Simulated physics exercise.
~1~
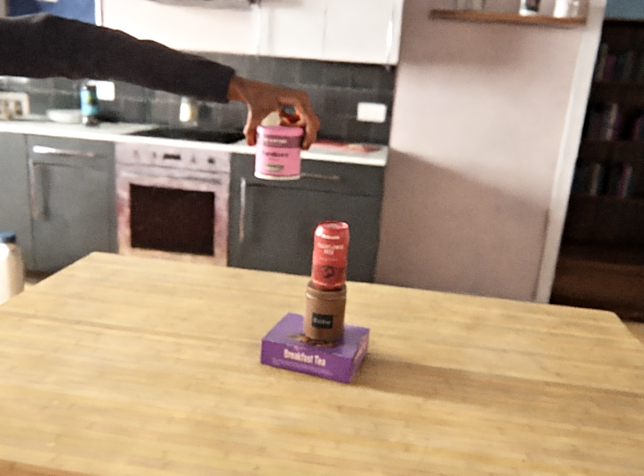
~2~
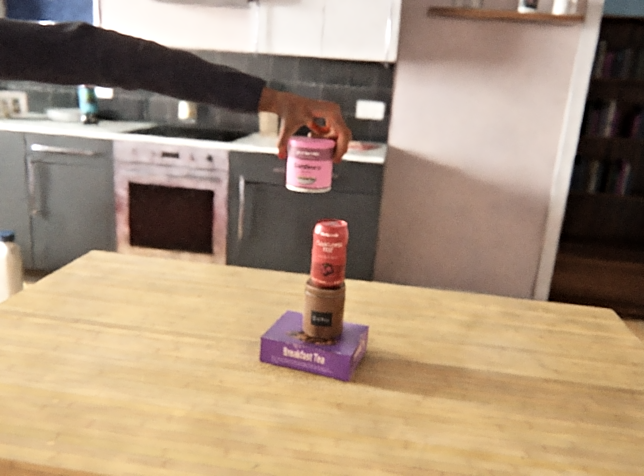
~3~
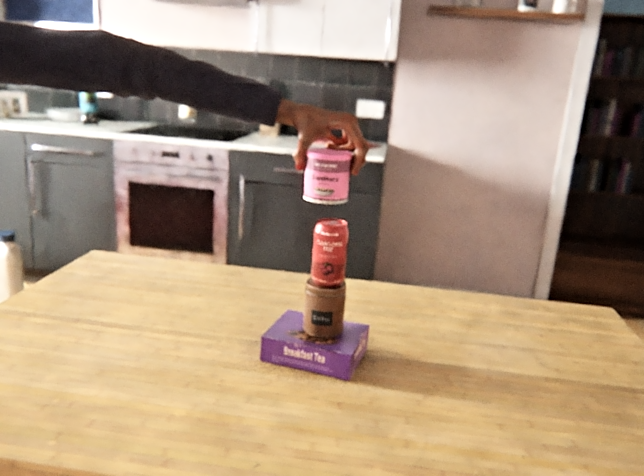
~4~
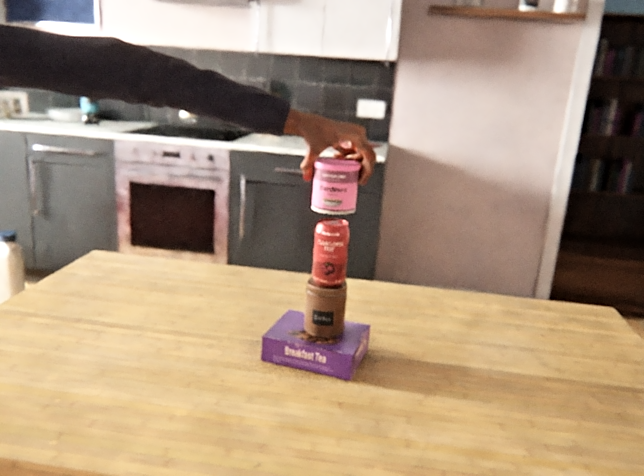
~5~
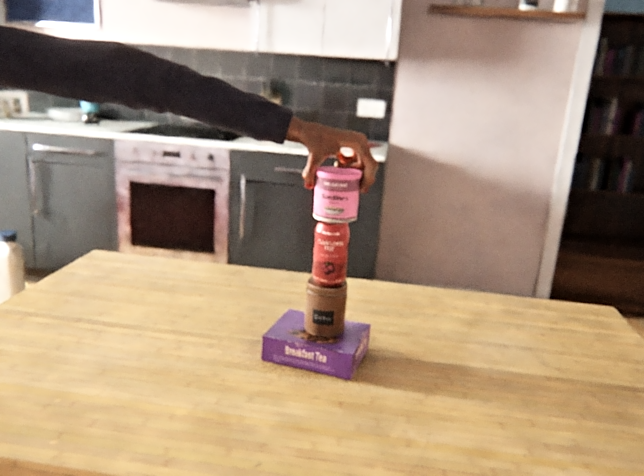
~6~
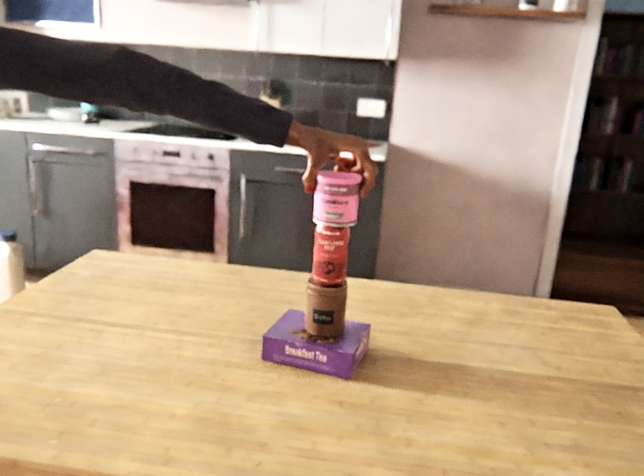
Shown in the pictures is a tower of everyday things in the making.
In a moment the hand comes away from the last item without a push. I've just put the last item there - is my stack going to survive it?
Yes. You'll see everything stays upright.
Then, 0.40 s after the last picture, nothing has stirred.
Then, 1.10 s after the last picture, pink tin resting near (337, 199).
At rest, all 4 in place. Seen from the same camera at the end, pink tin near (337, 199). The pile stays up.
